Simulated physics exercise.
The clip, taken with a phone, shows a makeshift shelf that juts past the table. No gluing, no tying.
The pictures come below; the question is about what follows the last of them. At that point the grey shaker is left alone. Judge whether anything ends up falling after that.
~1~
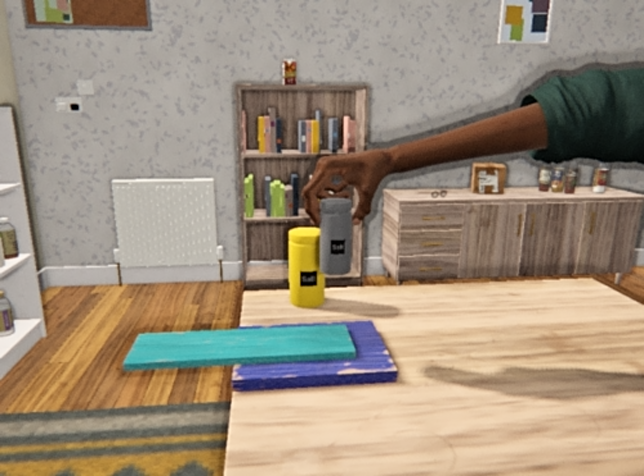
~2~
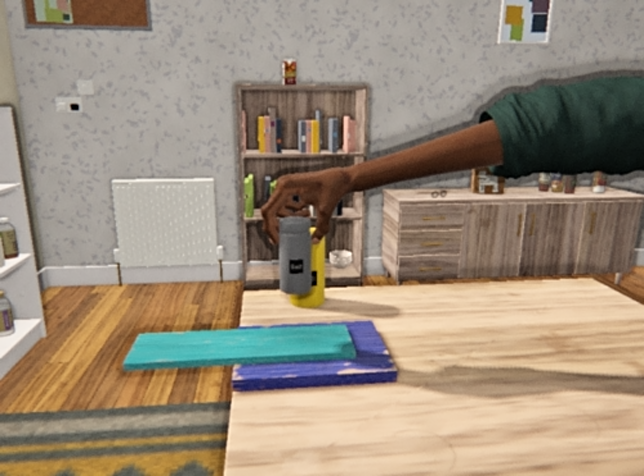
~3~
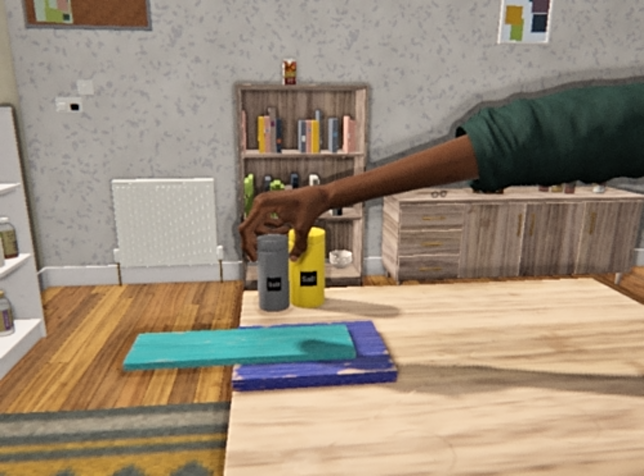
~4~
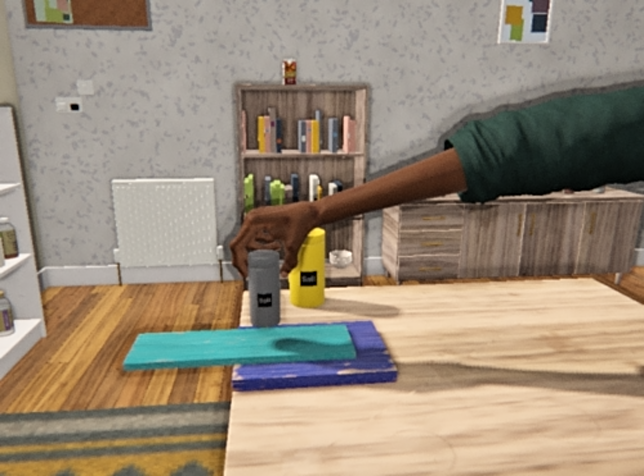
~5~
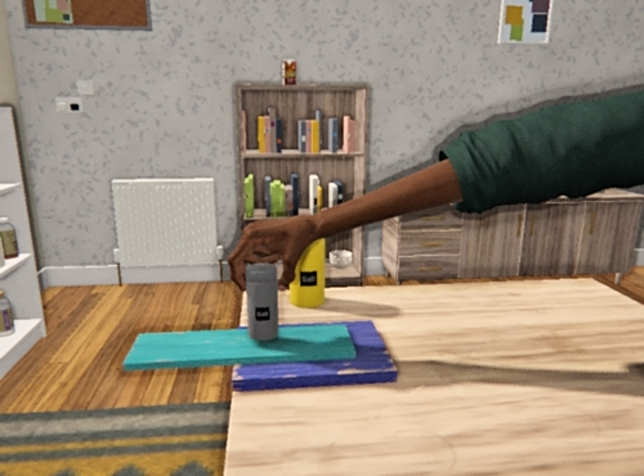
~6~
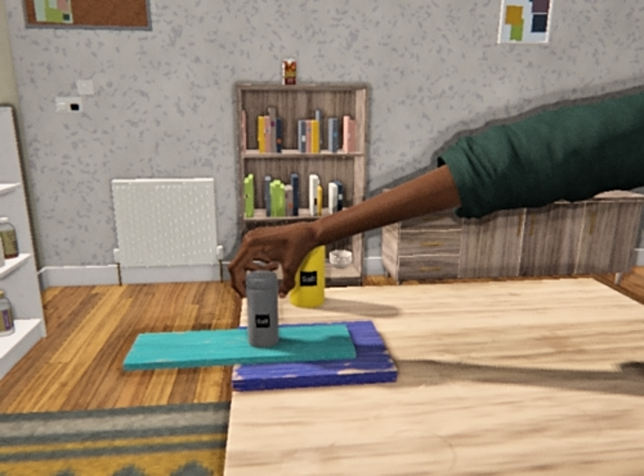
Stays still.
Then, 0.90 s past the last view, nothing moves.
Then, 1.80 s past the last view, grey shaker resting near (263, 309).
Finally, all 4 still in place. Final places as the last picture's camera would see them, grey shaker near (263, 309). The plank keeps its balance.
